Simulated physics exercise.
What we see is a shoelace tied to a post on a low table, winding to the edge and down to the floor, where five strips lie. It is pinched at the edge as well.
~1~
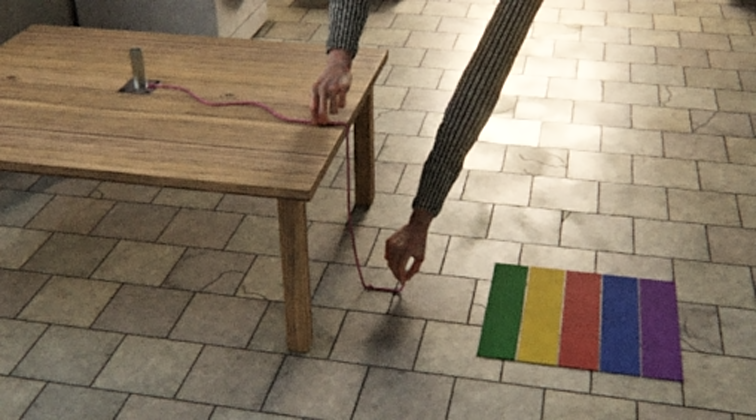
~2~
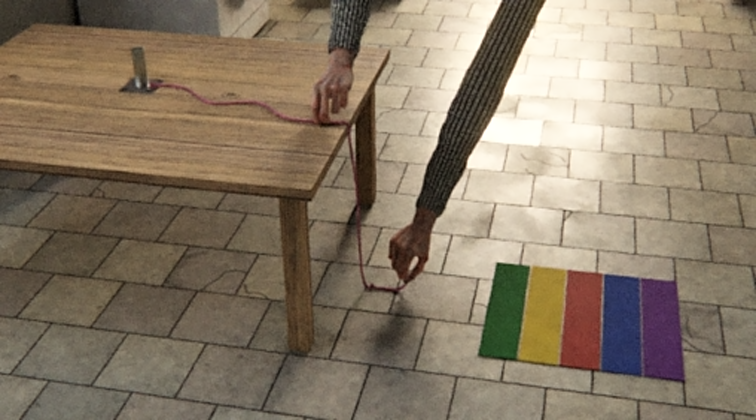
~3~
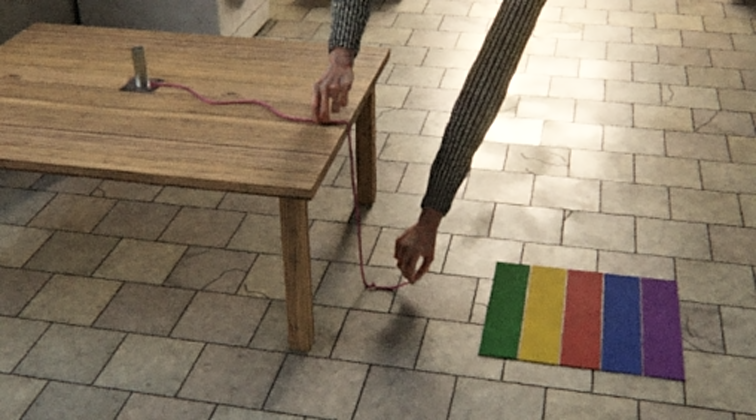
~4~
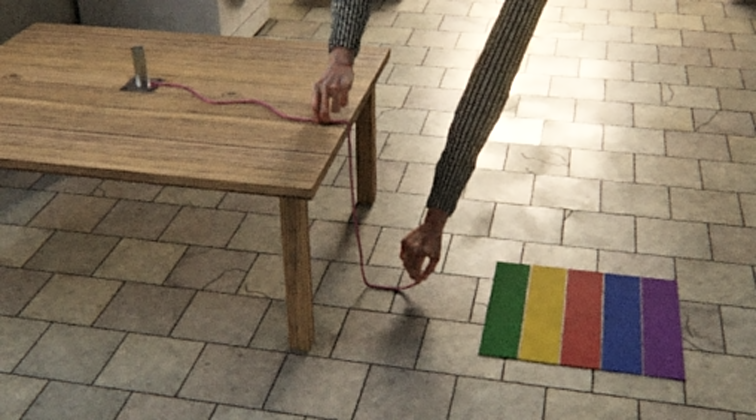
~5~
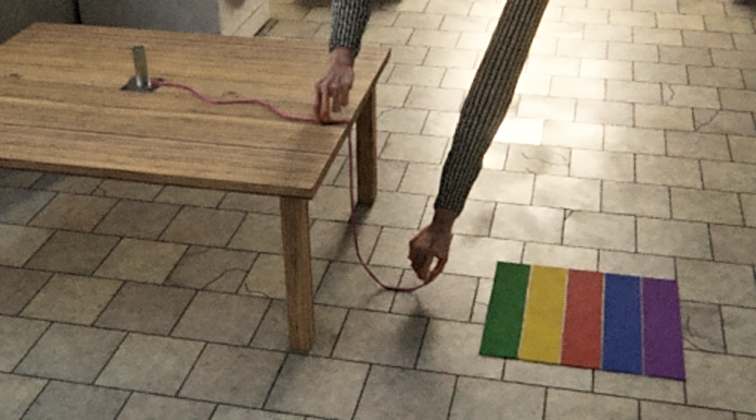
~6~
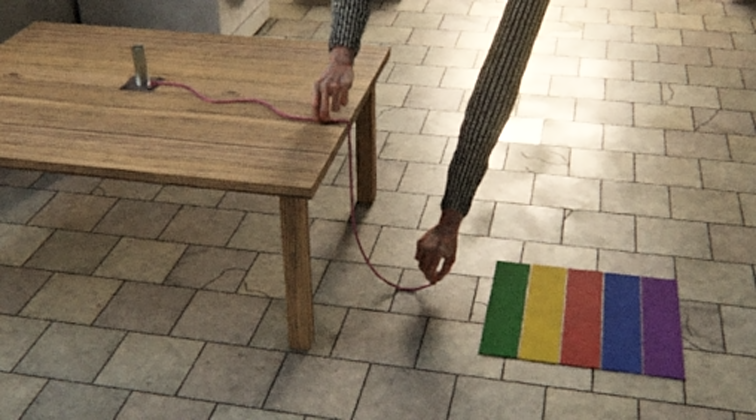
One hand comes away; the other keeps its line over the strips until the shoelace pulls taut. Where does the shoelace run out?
Over yellow.
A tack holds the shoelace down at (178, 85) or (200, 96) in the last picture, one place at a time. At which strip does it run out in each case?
It would be yellow; yellow.
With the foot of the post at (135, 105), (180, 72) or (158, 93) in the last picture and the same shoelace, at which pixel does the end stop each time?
In that order: (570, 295), (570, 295) and (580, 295).
Early on, end near (489, 287); over green.
Midway, end near (526, 291); over green.
At the end of the slack, end near (548, 293); over yellow. The end stops over the yellow strip.
